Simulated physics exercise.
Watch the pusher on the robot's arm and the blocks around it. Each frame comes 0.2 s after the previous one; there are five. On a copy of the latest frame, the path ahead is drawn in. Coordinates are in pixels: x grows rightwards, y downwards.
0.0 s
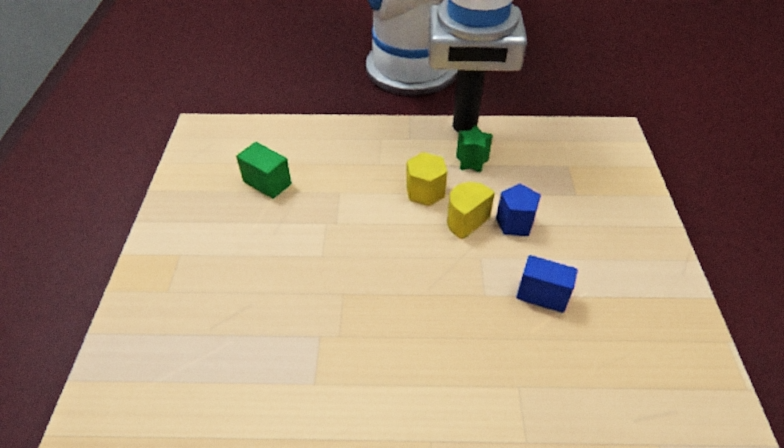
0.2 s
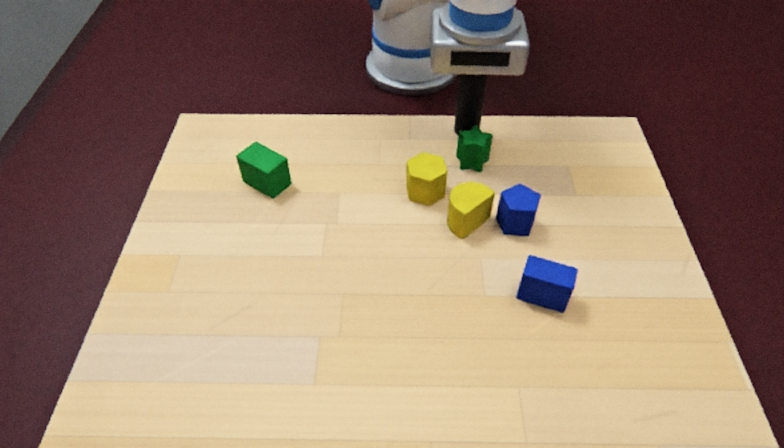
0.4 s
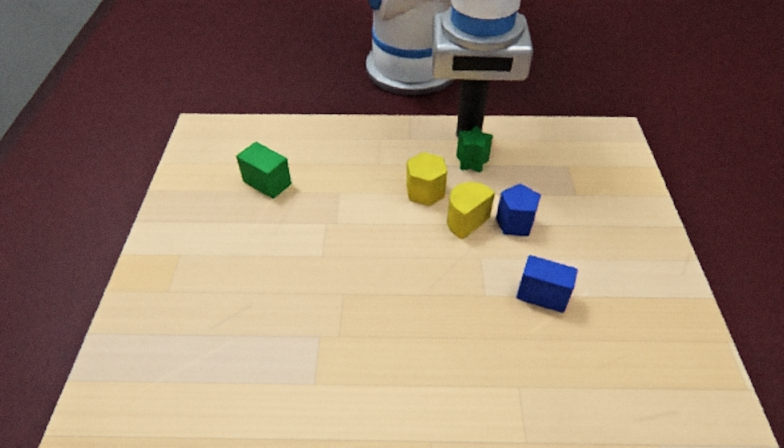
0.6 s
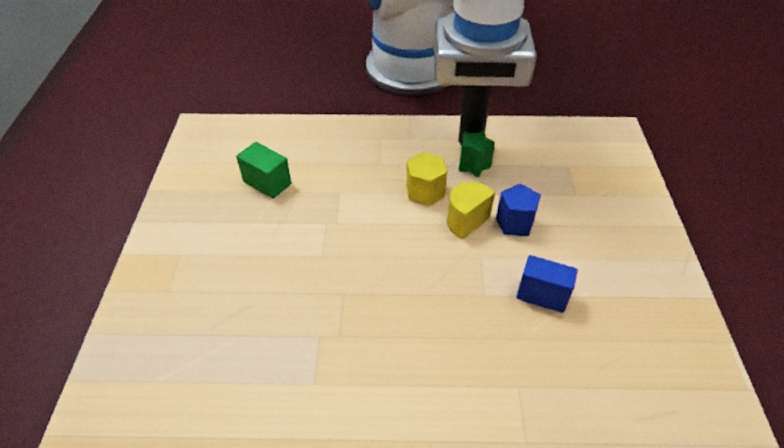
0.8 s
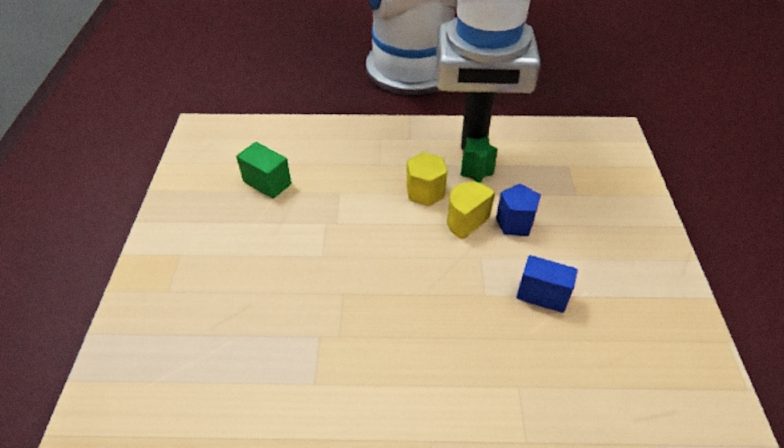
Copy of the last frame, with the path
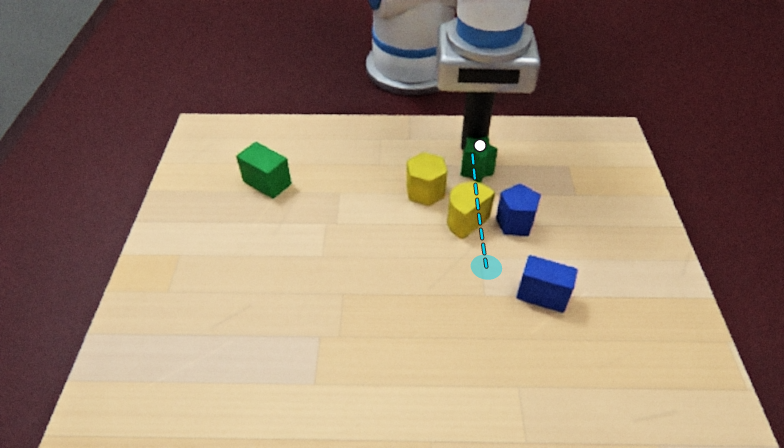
Robot arm lowering its black pusher toward the viewer and nudging a green star-shaped block slightly forward near yellow and blue blocks.
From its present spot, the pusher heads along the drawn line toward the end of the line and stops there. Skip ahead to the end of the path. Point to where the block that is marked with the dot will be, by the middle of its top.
In the picture, it is at (513, 262).
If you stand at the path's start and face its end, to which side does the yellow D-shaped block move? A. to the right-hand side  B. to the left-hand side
The correct letter is A.
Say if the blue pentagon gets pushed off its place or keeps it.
By the last moment of the path, the blue pentagon has shifted.
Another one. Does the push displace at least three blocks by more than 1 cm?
Yes, it checks out.
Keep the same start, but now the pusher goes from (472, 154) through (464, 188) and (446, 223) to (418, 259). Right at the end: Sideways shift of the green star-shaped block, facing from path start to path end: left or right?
Facing the way the path runs, start to end, you'll find the green star-shaped block has shifted left.
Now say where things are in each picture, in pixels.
In the first picture, pusher tip at (465, 126); block tops, yellow D-shaped block at (470, 195); green star-shaped block at (475, 136); blue pentagon at (522, 197); blue oblong block at (551, 271).
In the second picture, pusher at (467, 131); blocks unchanged.
In the third picture, pusher at (469, 135); blocks unchanged.
In the fourth picture, pusher at (471, 141); green star-shaped block at (477, 140).
In the fifth picture, pusher at (473, 147); yellow D-shaped block at (470, 195); green star-shaped block at (480, 146); blue pentagon at (522, 197); blue oblong block at (551, 271).
Path on the board, straight from (472, 154) to (486, 267); the dot is on the green star-shaped block.
On the path given first. One third of the way, pusher at (477, 181); yellow D-shaped block at (469, 202); green star-shaped block at (487, 181).
Two thirds of the way, pusher at (482, 218); yellow D-shaped block at (461, 237), turned 60° clockwise; green star-shaped block at (495, 221); blue pentagon at (531, 208), turned 50° anticlockwise.
At the end, pusher at (488, 260); yellow D-shaped block at (455, 248), turned 100° clockwise; green star-shaped block at (513, 262), turned 30° anticlockwise; blue pentagon at (531, 208), turned 50° anticlockwise; blue oblong block at (555, 275).
